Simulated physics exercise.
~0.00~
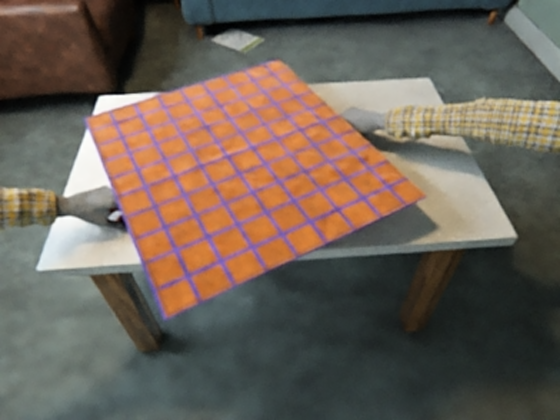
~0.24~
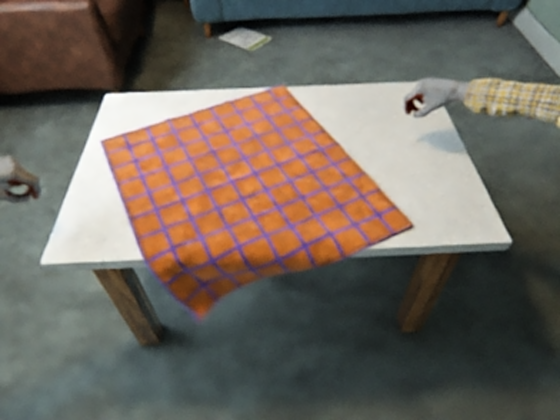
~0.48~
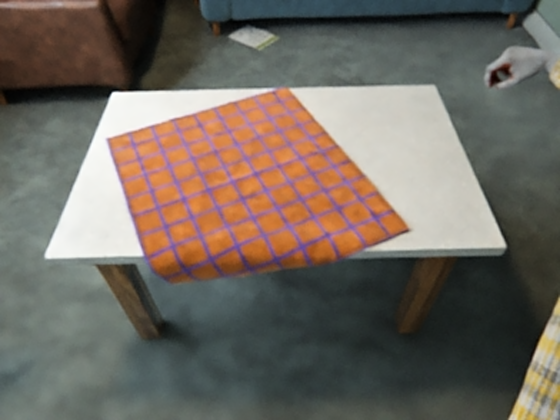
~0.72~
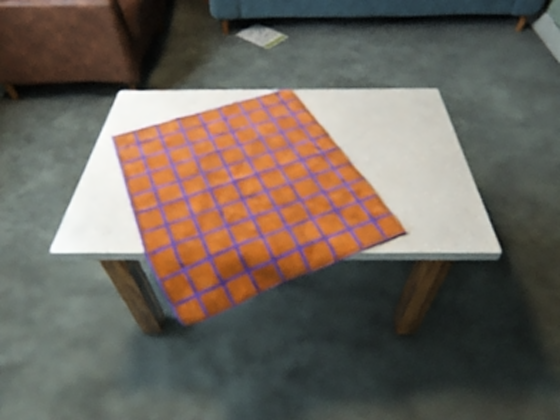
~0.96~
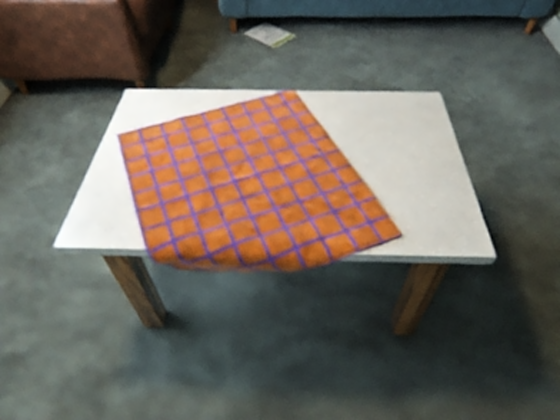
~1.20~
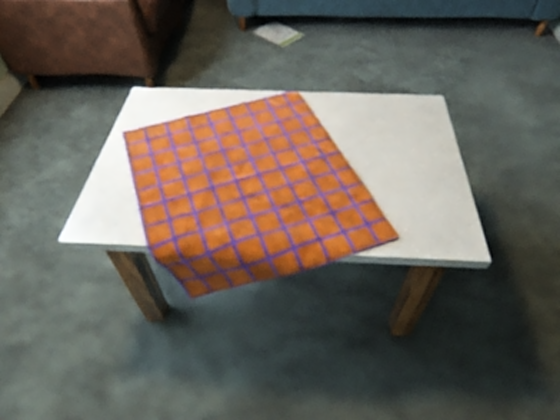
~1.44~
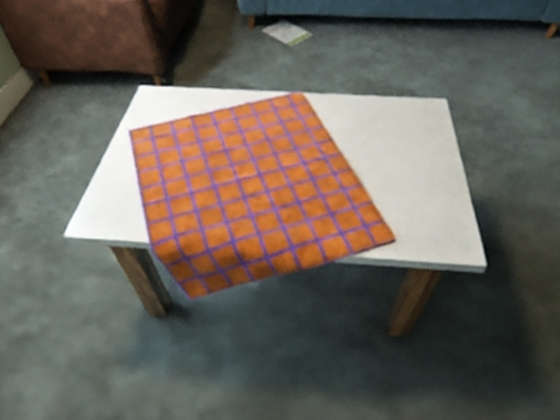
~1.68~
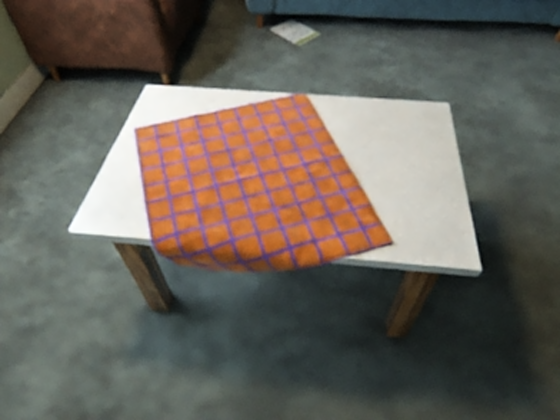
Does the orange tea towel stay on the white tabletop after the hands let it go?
Yes, the tea towel stays on the top, with most of it lying flat and only its near corner hanging over the front edge.
